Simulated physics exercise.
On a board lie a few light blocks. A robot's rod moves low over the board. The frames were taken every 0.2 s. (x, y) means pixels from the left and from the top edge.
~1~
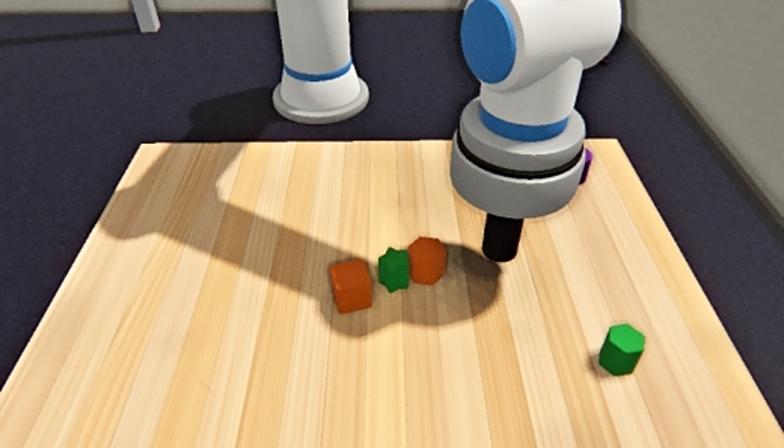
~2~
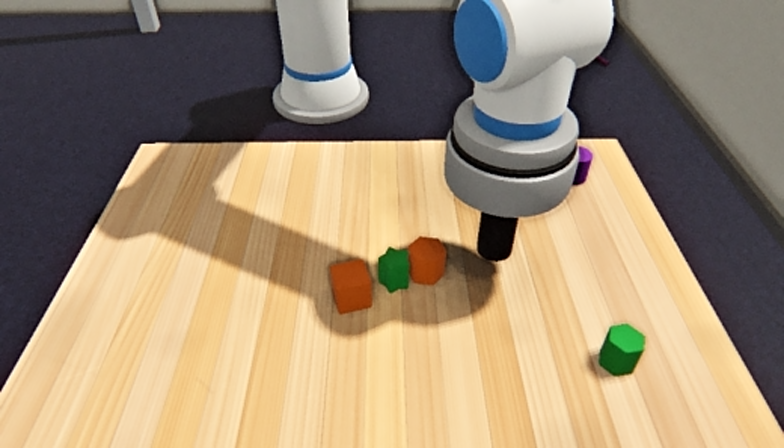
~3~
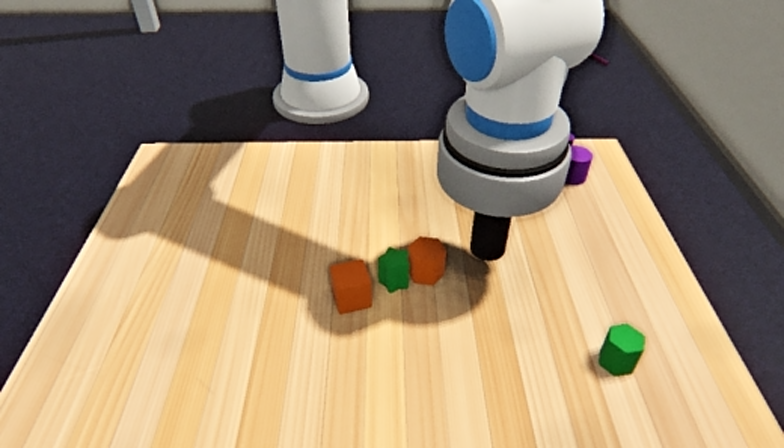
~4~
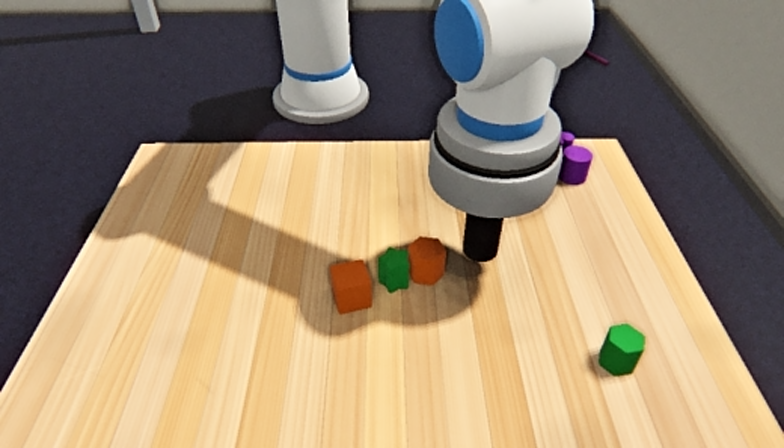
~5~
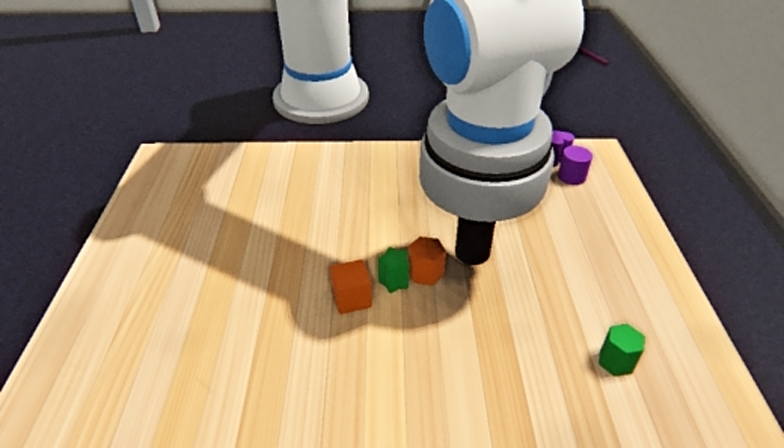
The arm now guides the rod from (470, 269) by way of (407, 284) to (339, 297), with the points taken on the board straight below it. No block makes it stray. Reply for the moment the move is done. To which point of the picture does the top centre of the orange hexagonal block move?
Its top middle will sit at (368, 241).
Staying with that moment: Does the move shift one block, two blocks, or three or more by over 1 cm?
Answer: Three or more.
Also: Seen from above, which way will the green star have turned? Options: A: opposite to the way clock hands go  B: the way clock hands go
The answer is A.
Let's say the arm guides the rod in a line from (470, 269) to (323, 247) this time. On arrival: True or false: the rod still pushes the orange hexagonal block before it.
The statement is incorrect.
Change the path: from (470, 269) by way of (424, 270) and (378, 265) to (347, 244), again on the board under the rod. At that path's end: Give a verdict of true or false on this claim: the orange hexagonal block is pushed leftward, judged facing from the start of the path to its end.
My answer: True.
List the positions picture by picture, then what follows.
Rod tip (499, 251); block tops, orange four-sided block (350, 274); green star (395, 257); orange hexagonal block (427, 248), in the first frame.
Rod (494, 250); blocks unchanged, in the second frame.
Rod (487, 249); blocks unchanged, in the third frame.
Rod (480, 250); blocks unchanged, in the fourth frame.
Rod (472, 253); orange four-sided block (350, 274); green star (395, 257); orange hexagonal block (427, 248), in the fifth frame.
On the path given first. One third of the way, rod (429, 263); orange four-sided block (342, 275), turned 20° anticlockwise; green star (367, 256), turned 30° anticlockwise; orange hexagonal block (395, 247), turned 35° clockwise.
Two thirds of the way, rod (384, 273); orange four-sided block (335, 275), turned 50° anticlockwise; green star (337, 249), turned 55° anticlockwise; orange hexagonal block (370, 241), turned 80° clockwise.
At the end, rod (337, 281); orange four-sided block (296, 286), turned 65° anticlockwise; green star (336, 248), turned 65° anticlockwise; orange hexagonal block (368, 241), turned 90° clockwise.
